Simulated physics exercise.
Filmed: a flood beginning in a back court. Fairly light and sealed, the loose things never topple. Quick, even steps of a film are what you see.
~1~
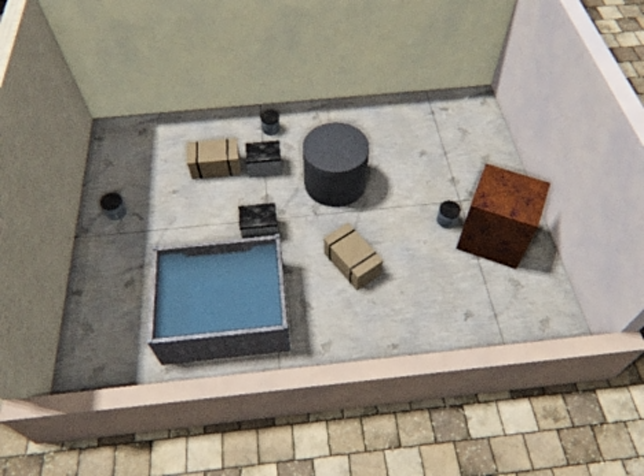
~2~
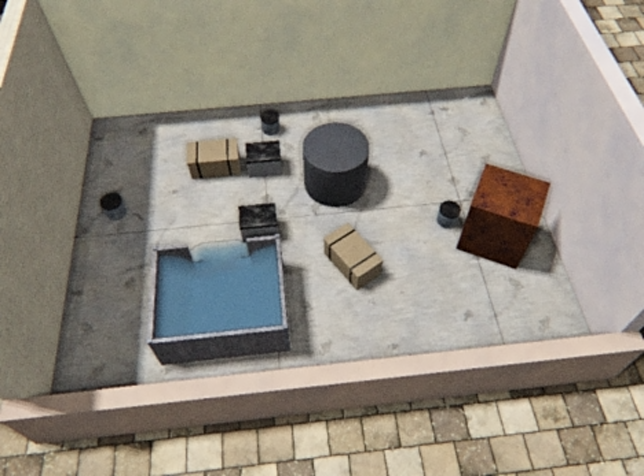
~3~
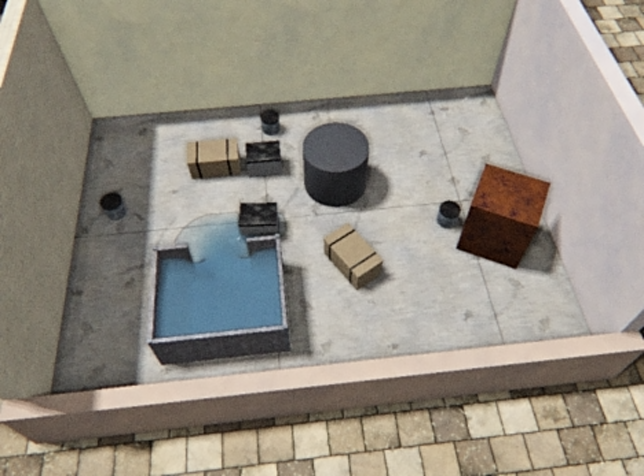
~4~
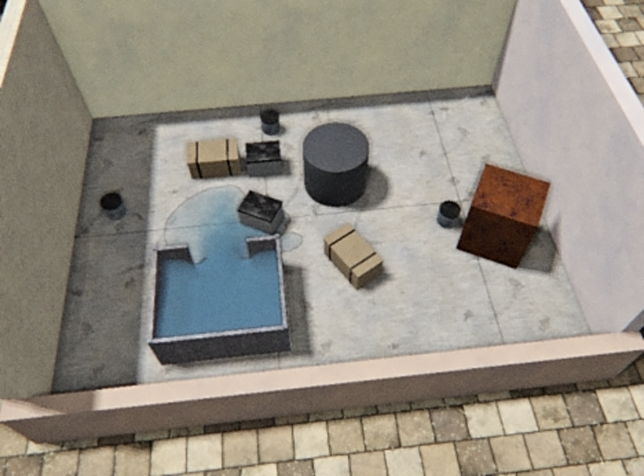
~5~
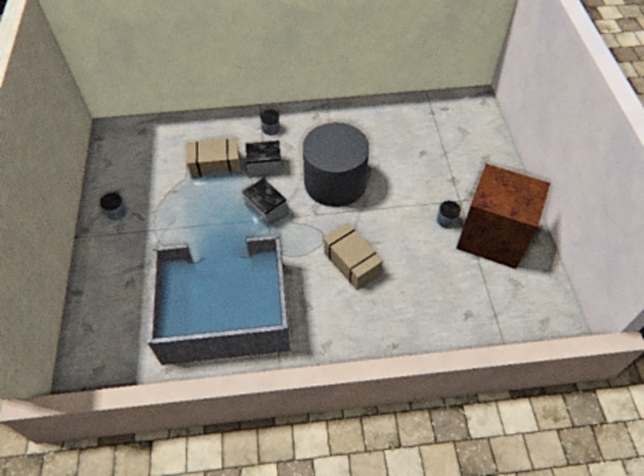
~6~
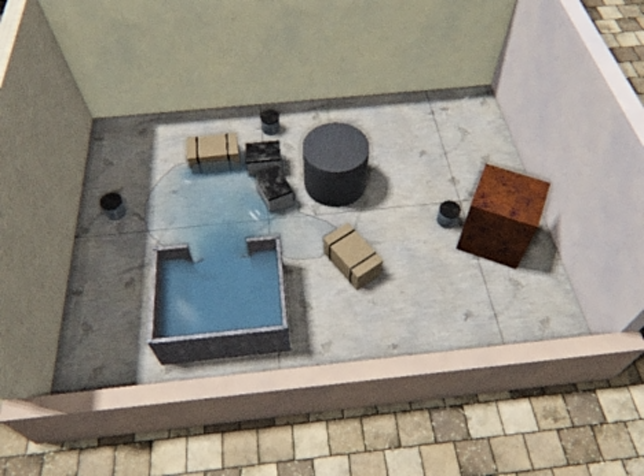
At the start, blue water fills a square tank in a walled court, among scattered boxes and drums. A gap opens in the tank's back wall and water spreads across the floor, turning the nearby dark chest and pushing it backward, while a strapped tan trunk farther back barely shifts.
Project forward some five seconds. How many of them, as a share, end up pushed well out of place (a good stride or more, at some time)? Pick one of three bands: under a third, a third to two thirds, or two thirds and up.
Two thirds and up.
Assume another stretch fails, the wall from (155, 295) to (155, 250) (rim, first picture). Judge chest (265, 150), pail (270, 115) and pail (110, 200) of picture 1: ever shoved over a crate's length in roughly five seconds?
Lab note - in sequence: Never that far; made it that far; made it that far.
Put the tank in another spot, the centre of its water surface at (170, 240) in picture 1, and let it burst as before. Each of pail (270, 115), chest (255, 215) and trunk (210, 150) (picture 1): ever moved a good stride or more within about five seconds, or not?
Well, the first one got driven a long way, the second didn't get far, and the third got driven a long way.
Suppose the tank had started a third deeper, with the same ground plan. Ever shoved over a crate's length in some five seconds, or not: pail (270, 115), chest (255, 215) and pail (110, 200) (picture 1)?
Per item, in order: Cleared the mark; cleared the mark; cleared the mark.
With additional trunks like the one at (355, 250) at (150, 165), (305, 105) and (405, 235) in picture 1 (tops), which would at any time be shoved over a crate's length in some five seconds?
Shoved clear, shoved clear, stays put.
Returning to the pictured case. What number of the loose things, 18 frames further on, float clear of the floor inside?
4.
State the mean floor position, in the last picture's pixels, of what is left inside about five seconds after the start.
Mean position: Approx. (341, 174) px.
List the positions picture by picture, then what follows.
A chest at (257, 215) rests on the ground; a trunk at (212, 151), on the bottom; 0 of 7 have shifted, in the first frame.
A chest at (257, 215), on the bottom; a trunk at (212, 151) rests on the ground; 0 of 7 have shifted, in the second frame.
A chest at (258, 213) rests on the ground, close to its start; a trunk at (212, 151), on the bottom; 0 of 7 have shifted, in the third frame.
A chest at (260, 205) rests on the ground, close to its start; a trunk at (212, 151) rests on the ground; 1 of 7 have shifted, in the fourth frame.
A chest at (264, 195), on the bottom, a stride from its start; a trunk at (212, 150), on the bottom; 1 of 7 have shifted, in the fifth frame.
A chest at (273, 182), on the bottom, a stride from its start; a trunk at (212, 145), on the bottom, close to its start; 2 of 7 have shifted, in the sixth frame.
A moment on, 2 of 7 are well off their spots; 0 afloat.
Next, 4 of 7 are well off their spots; 3 afloat.
Later, 4 of 7 are well off their spots; 4 afloat.
In the end, 5 of 7 are well off their spots, and 5 have been at some point; 2 afloat.
